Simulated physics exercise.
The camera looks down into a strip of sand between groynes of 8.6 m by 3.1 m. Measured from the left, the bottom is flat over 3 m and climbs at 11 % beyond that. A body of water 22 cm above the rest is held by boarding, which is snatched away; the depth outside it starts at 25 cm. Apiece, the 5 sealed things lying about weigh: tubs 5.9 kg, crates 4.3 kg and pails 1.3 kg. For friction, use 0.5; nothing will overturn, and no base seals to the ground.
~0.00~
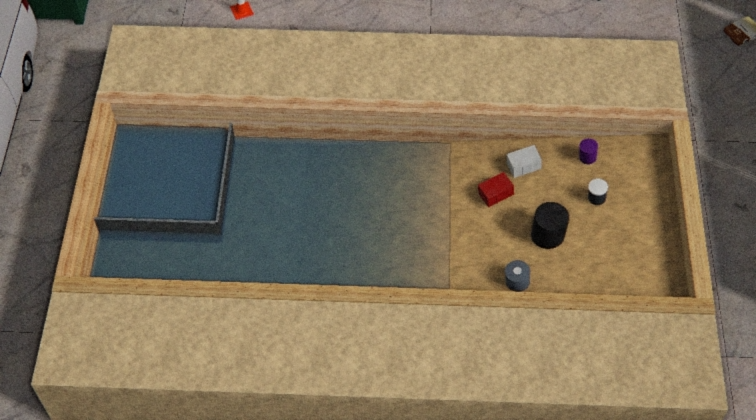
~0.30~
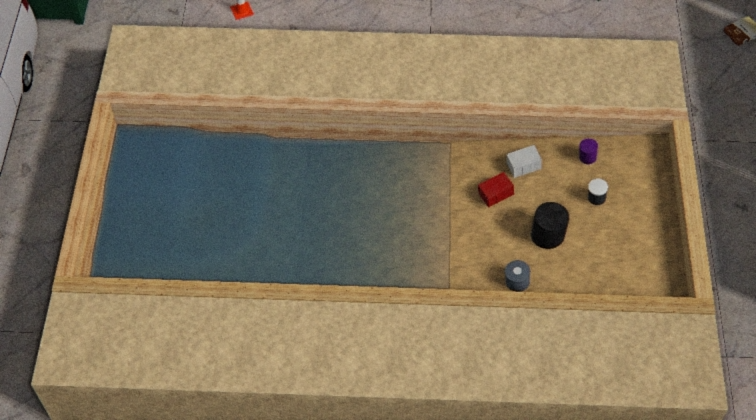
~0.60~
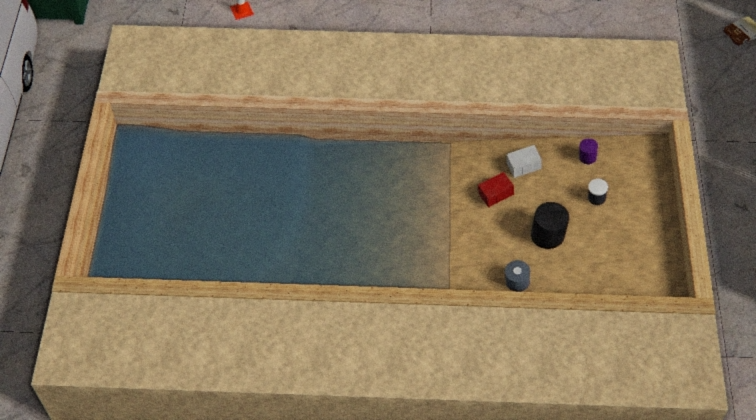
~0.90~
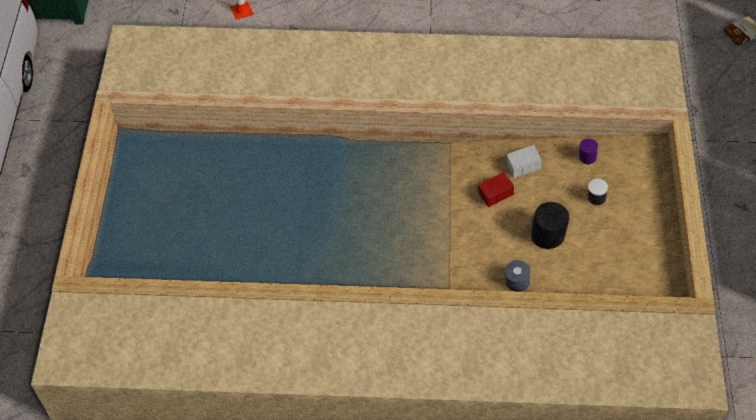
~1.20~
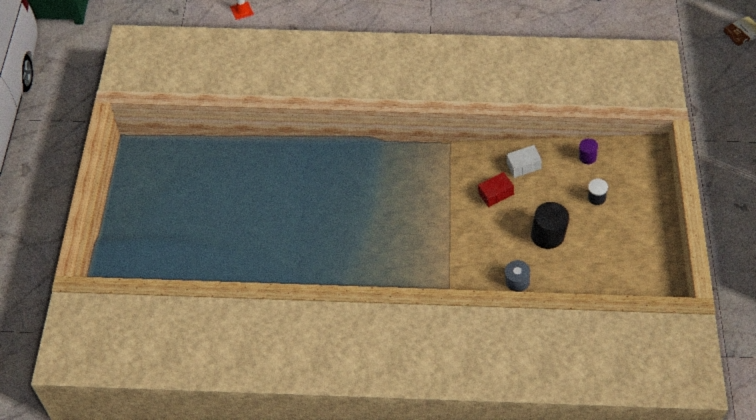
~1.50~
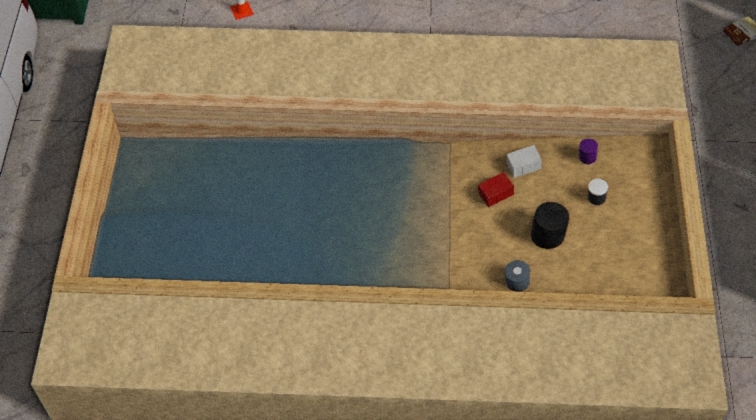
Water boxed in at the left corner of a sandy trough was released and spread, its darker blue shifting rightward toward the sand, while the red and white blocks and the cylinders stayed still.
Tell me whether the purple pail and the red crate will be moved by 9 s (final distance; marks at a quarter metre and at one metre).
Purple pail remains in place, red crate is swept far off.
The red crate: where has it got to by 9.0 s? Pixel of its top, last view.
By then the top sits at about (382, 174).
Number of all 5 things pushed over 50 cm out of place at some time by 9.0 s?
All told, that gives 1.
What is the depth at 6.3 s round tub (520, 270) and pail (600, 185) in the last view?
First roughly 2 cm, second roughly 0 cm.
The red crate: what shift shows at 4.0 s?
Displacement near 20 cm.
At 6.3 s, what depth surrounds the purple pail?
Somewhere close to 0 cm.
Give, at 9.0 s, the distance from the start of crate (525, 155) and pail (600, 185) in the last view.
10 cm, 0 cm.
After 2.1 s the purple pail is near (591, 146), 0.0 m from its start, aground; the red crate is near (498, 185), 0.0 m from its start, aground; 0 afloat.
After 4.0 s the purple pail is near (591, 146), 0.0 m from its start, aground; the red crate is near (508, 190), 0.2 m from its start, aground; 0 afloat.
After 6.3 s the purple pail is near (591, 146), 0.0 m from its start, aground; the red crate is near (425, 184), 1.1 m from its start, afloat; 1 afloat.
After 9.0 s the purple pail is near (591, 146), 0.0 m from its start, aground; the red crate is near (382, 174), 1.8 m from its start, afloat; 1 afloat.
